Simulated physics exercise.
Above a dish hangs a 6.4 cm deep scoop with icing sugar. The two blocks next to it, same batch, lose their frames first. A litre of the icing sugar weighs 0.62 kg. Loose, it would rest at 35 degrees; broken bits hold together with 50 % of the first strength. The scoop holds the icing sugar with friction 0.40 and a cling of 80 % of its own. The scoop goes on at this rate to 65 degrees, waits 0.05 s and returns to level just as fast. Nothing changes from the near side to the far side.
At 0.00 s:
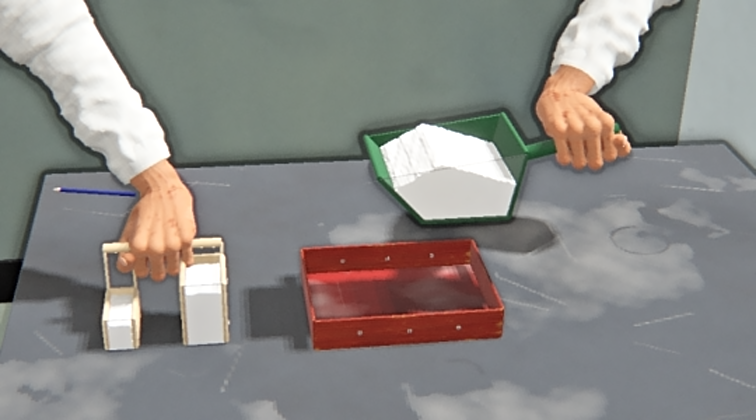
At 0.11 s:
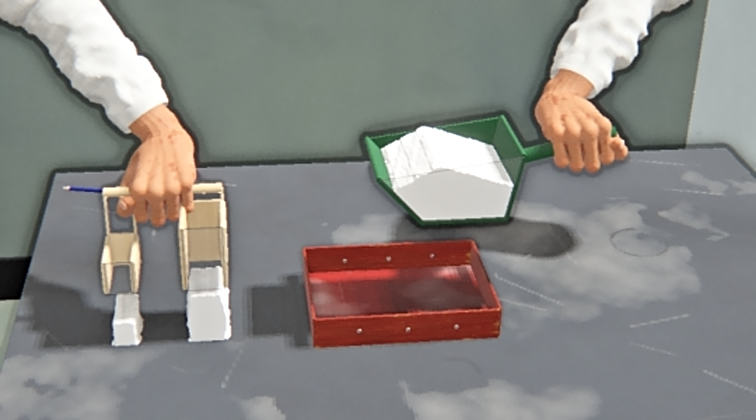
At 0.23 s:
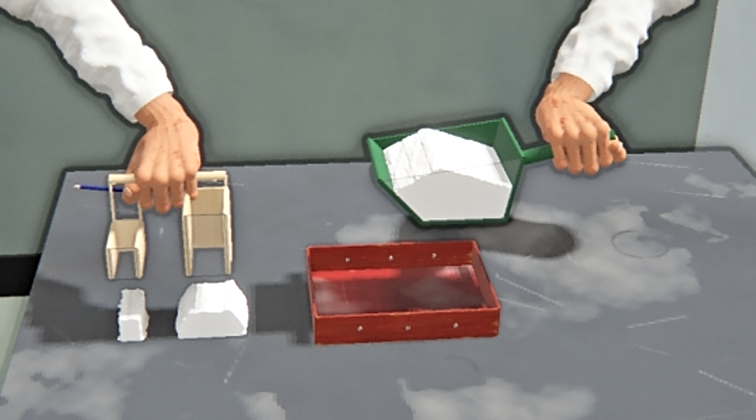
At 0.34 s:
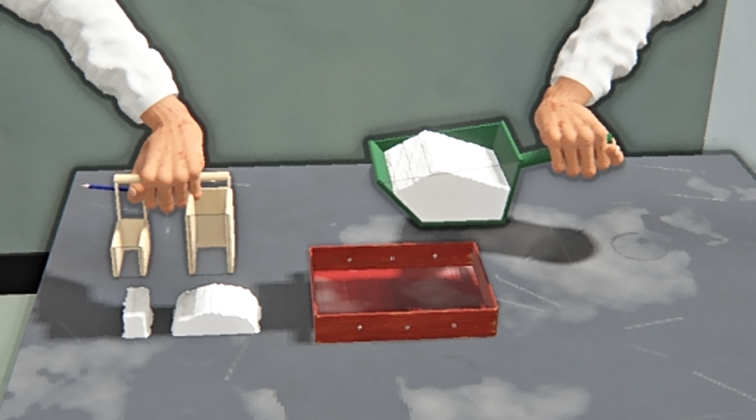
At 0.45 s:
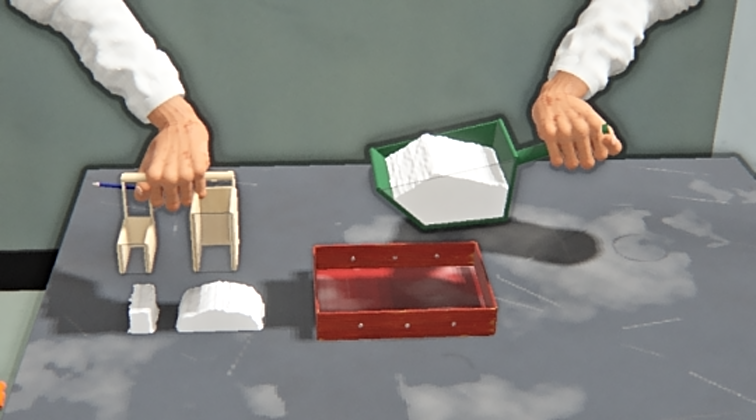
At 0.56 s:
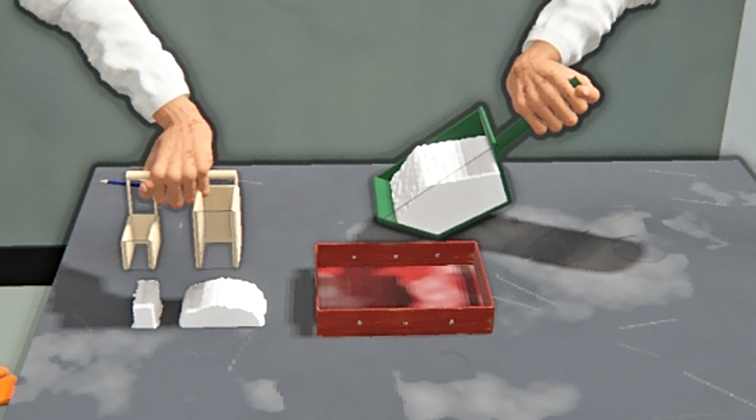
We see a hand lift two joined wooden moulds off white blocks, the larger right one slumping into a low mound; then another hand raises the handle of a green scoop of white powder, tilting it above a red tray.
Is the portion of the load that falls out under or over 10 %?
The portion of the load that falls out is over 10 %.
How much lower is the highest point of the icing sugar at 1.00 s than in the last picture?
Roughly 2.5 cm.
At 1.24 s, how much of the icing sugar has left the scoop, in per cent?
Near 35 %.
By 0.76 s, the scoop is at 64 degrees and 0 % has left it.
By 1.00 s, the scoop is at 45 degrees and 25 % has left it.
By 1.24 s, the scoop is at 0 degrees and 33 % has left it.
By 1.48 s, the scoop is at 0 degrees and 33 % has left it.
By 1.59 s, at the end, the scoop is at 0 degrees and 33 % has left it.
